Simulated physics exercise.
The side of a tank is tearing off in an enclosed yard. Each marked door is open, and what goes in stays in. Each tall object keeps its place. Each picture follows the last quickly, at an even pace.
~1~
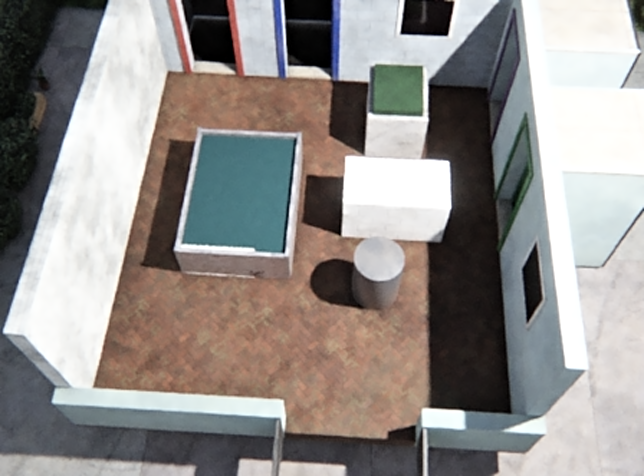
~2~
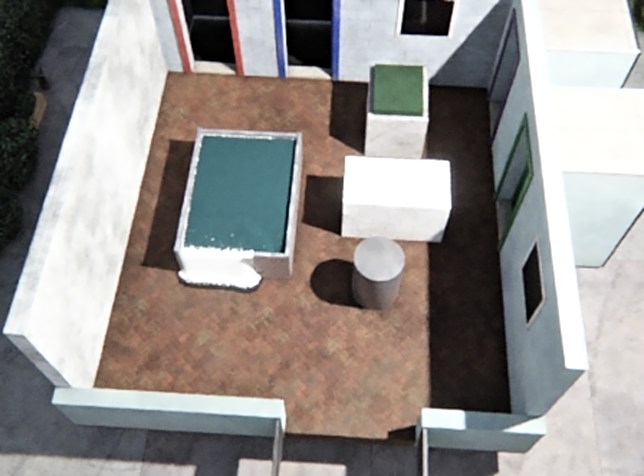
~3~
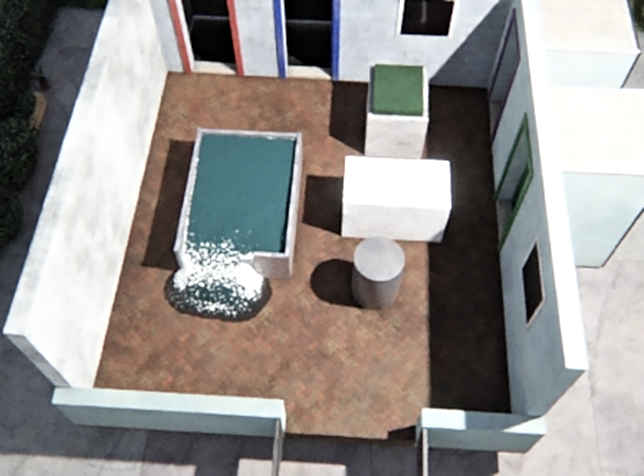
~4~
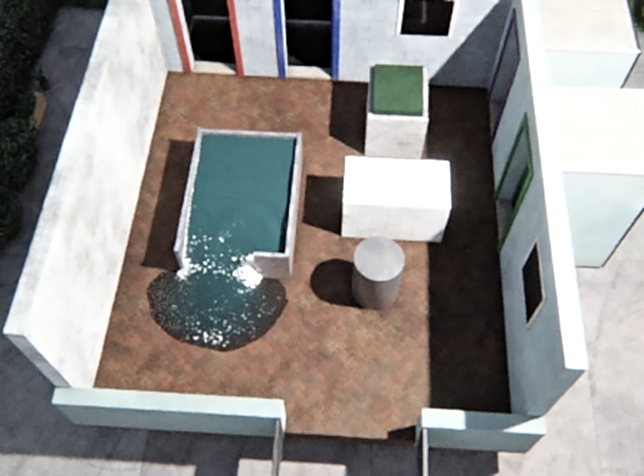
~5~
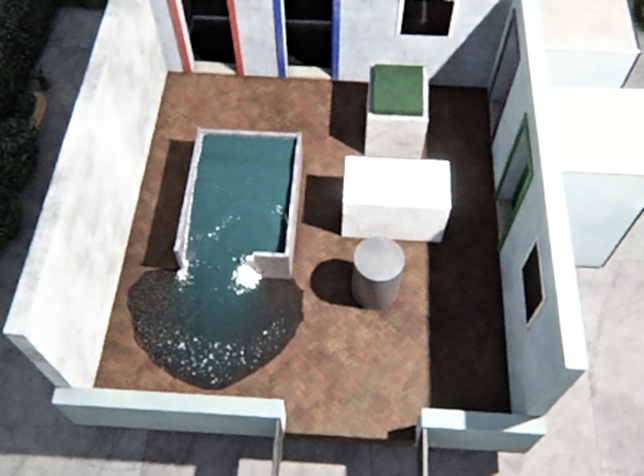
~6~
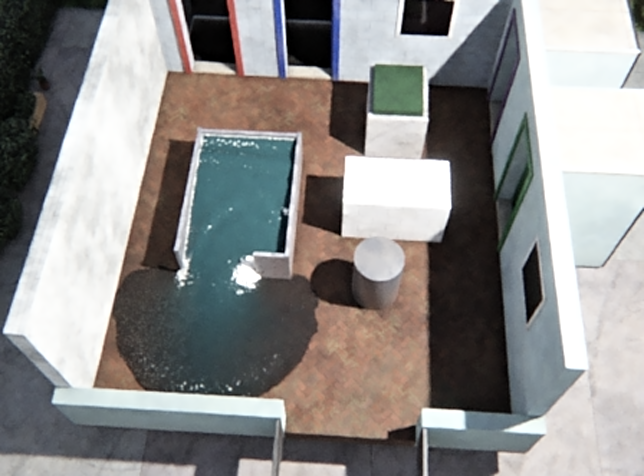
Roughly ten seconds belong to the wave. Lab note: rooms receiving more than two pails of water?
The purple door keeps the inflow to two buckets or less; the blue door keeps the inflow to two buckets or less; the red door lets the inflow pass two buckets; the green door keeps the inflow to two buckets or less.
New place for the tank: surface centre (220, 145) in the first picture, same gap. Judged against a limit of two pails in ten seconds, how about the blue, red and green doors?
Lab note - blue door: Short of the limit; red door: Short of the limit; green door: Short of the limit.
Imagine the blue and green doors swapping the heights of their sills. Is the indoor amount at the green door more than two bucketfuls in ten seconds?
Green: Falls short.
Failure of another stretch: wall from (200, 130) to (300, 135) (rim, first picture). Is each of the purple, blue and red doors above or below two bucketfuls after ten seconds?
Purple: Exceeds the limit; blue: Exceeds the limit; red: Exceeds the limit.
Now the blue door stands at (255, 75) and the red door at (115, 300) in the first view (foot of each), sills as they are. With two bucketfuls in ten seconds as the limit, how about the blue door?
Blue is not flooded.
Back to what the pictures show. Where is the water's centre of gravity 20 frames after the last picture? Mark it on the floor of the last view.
Close to (235, 292).
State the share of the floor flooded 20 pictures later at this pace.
About 40 in a hundred.
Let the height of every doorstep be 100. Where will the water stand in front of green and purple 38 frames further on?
The first comes to about 50 percent, the second to about 10 percent.
A moment on, water covers 20 % of the floor; the purple door not reached, the blue door not reached, the red door not reached, the green door not reached.
Next, water covers 25 % of the floor; the purple door not reached, the blue door not reached, the red door not reached, the green door not reached.
Then, water covers 40 % of the floor; the purple door not reached, the blue door not reached, the red door not reached, the green door not reached.
Later, water covers 65 % of the floor; the purple door not reached, the blue door not reached, the red door under two buckets in, the green door wet at the sill, nothing in.
In the end, water covers 95 % of the floor; the purple door wet at the sill, nothing in, the blue door wet at the sill, nothing in, the red door over two buckets in, the green door wet at the sill, nothing in.
